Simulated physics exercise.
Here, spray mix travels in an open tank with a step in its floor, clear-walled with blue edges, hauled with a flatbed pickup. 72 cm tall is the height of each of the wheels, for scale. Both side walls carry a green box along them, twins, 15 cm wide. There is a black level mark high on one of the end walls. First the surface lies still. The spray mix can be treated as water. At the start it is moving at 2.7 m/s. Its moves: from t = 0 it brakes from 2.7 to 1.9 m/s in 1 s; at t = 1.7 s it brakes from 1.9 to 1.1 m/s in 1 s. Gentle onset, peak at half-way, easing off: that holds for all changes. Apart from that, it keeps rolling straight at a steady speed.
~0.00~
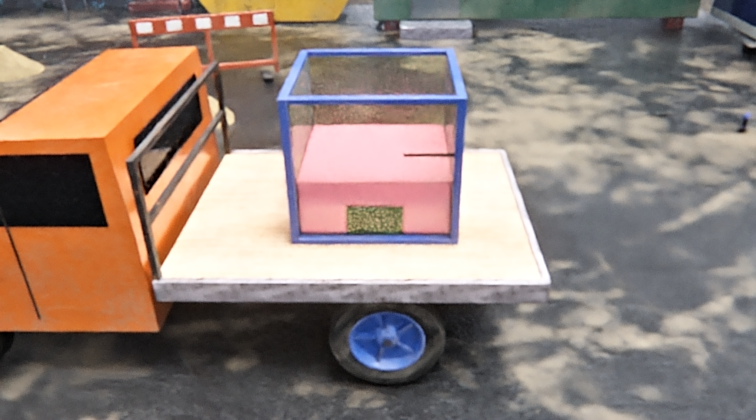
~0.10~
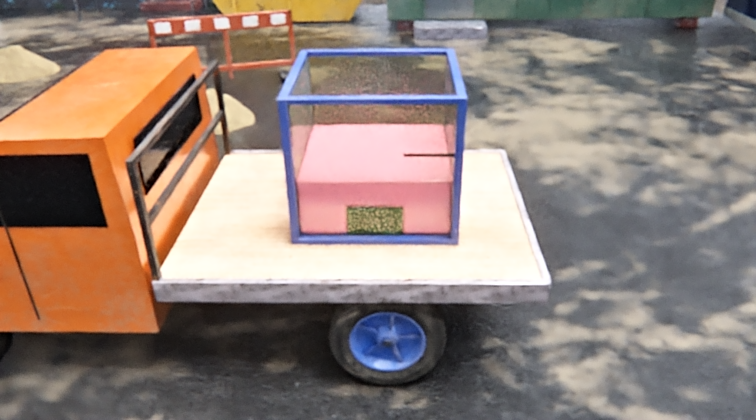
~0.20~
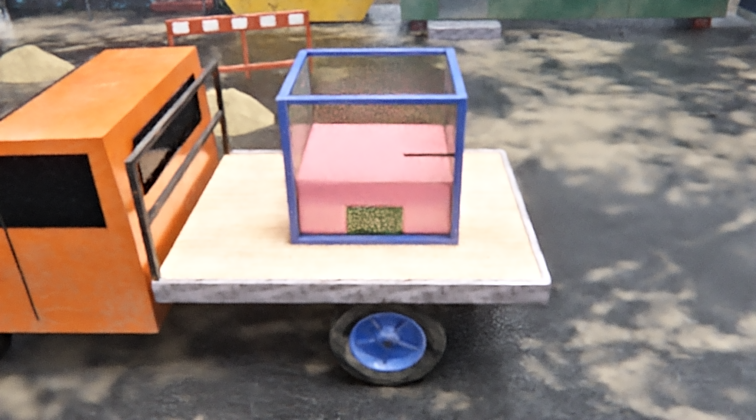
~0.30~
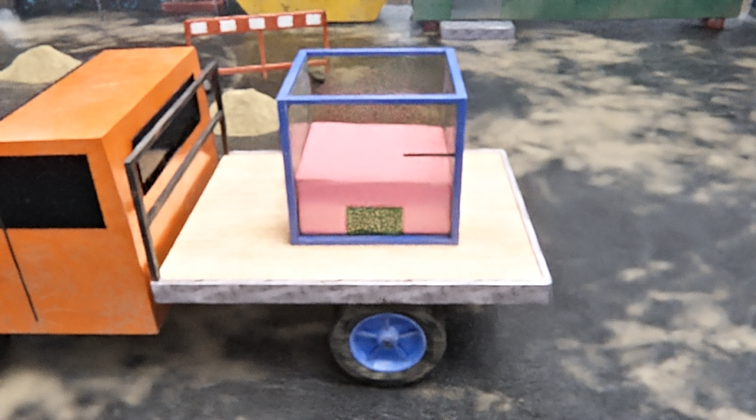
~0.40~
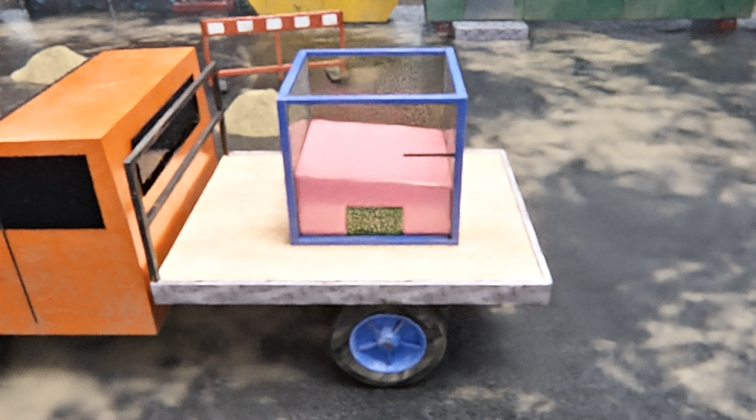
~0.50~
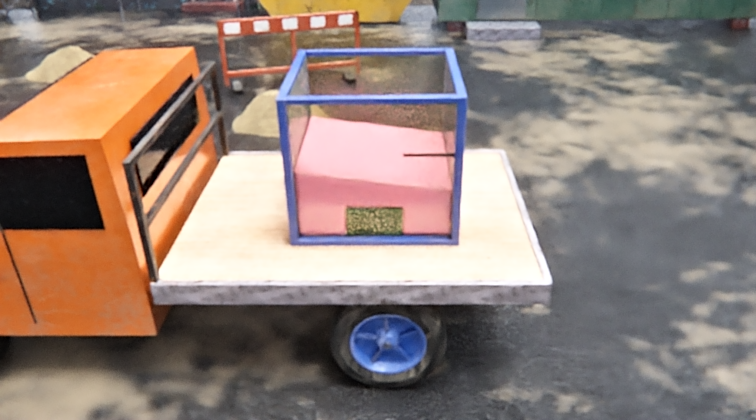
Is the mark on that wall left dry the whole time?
Yes, the slosh stays lower.
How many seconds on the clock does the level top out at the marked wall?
Around 2.9 seconds.
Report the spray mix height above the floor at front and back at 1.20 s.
It reads roughly 36 cm up front and 44 cm at the back.
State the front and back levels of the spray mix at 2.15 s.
Height at the front is 52 cm; height at the back is 30 cm.
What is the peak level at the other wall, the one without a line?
It tops out at about 53 cm.
Then, 1.20 s in, it stands 44 cm high behind and 36 cm in front; all of it is still inside.
Then, 2.15 s in, it stands 30 cm high behind and 52 cm in front; all of it is still inside.
Then, 3.20 s in, it stands 38 cm high behind and 34 cm in front; all of it is still inside.
Then, 5.68 s in, the waves are smaller; the highest at the back wall was 50 cm, at 2.90 s, against a line at 56 cm.
